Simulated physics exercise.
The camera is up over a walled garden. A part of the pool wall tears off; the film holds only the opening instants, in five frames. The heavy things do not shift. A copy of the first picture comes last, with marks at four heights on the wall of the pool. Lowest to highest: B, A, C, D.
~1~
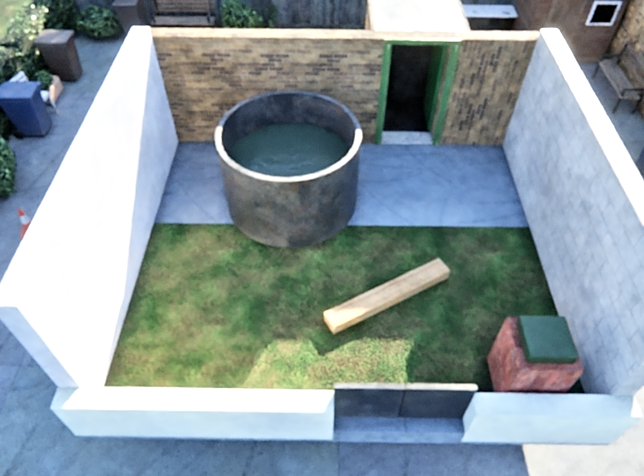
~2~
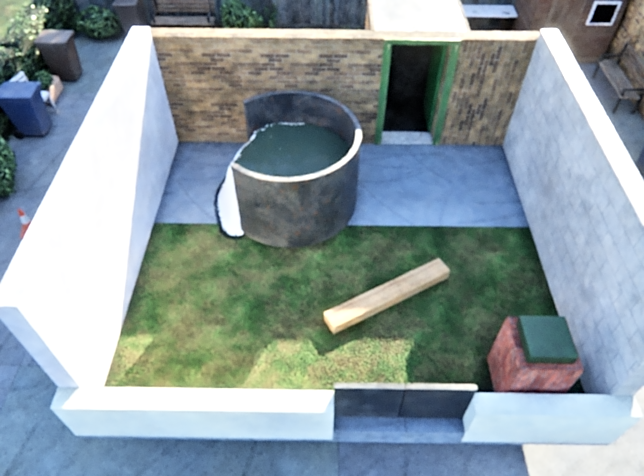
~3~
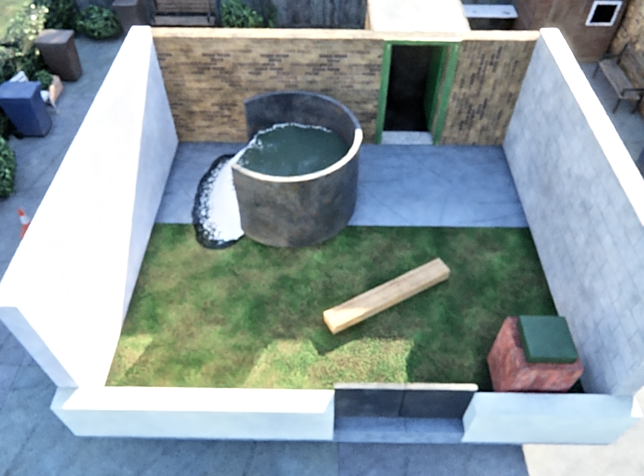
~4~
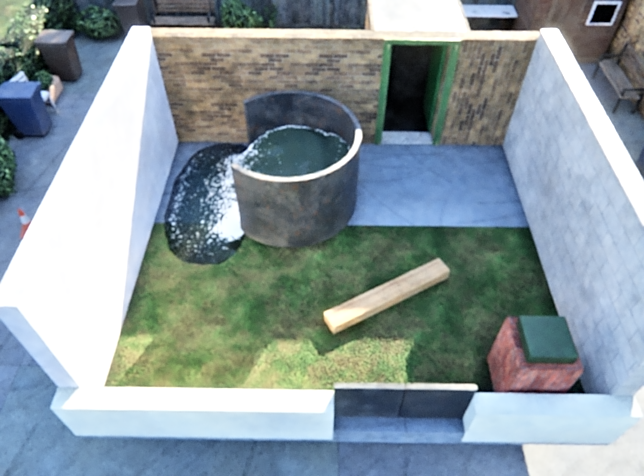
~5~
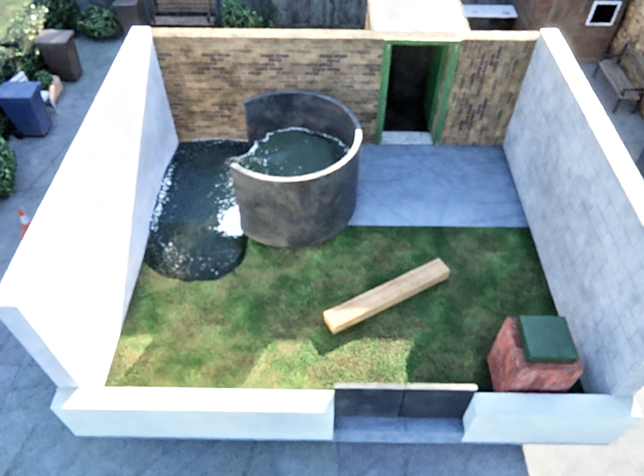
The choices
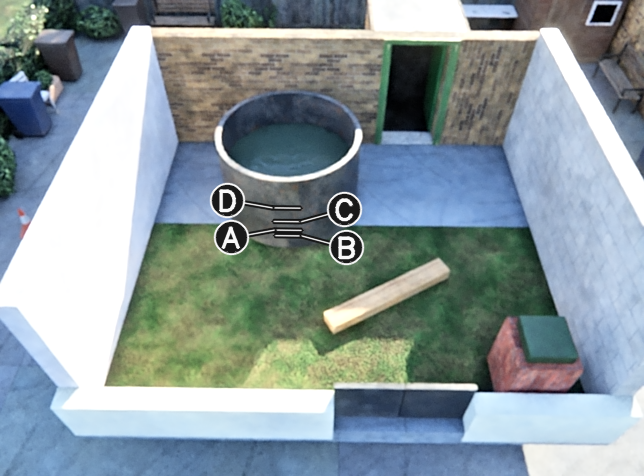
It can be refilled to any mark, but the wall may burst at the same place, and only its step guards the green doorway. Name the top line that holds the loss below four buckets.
Choose D.
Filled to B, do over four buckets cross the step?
No, not at all.
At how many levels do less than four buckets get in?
All of them.
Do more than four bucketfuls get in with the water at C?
No, that is safe.
On the marked copy, A at (288, 230); B at (288, 235); C at (287, 221); D at (286, 208); from the bottom up B, A, C, D.
If A is chosen, nothing gets over.
If B is chosen, nothing gets over.
If C is chosen, nothing gets over.
If D is chosen, a bucket or two gets in.
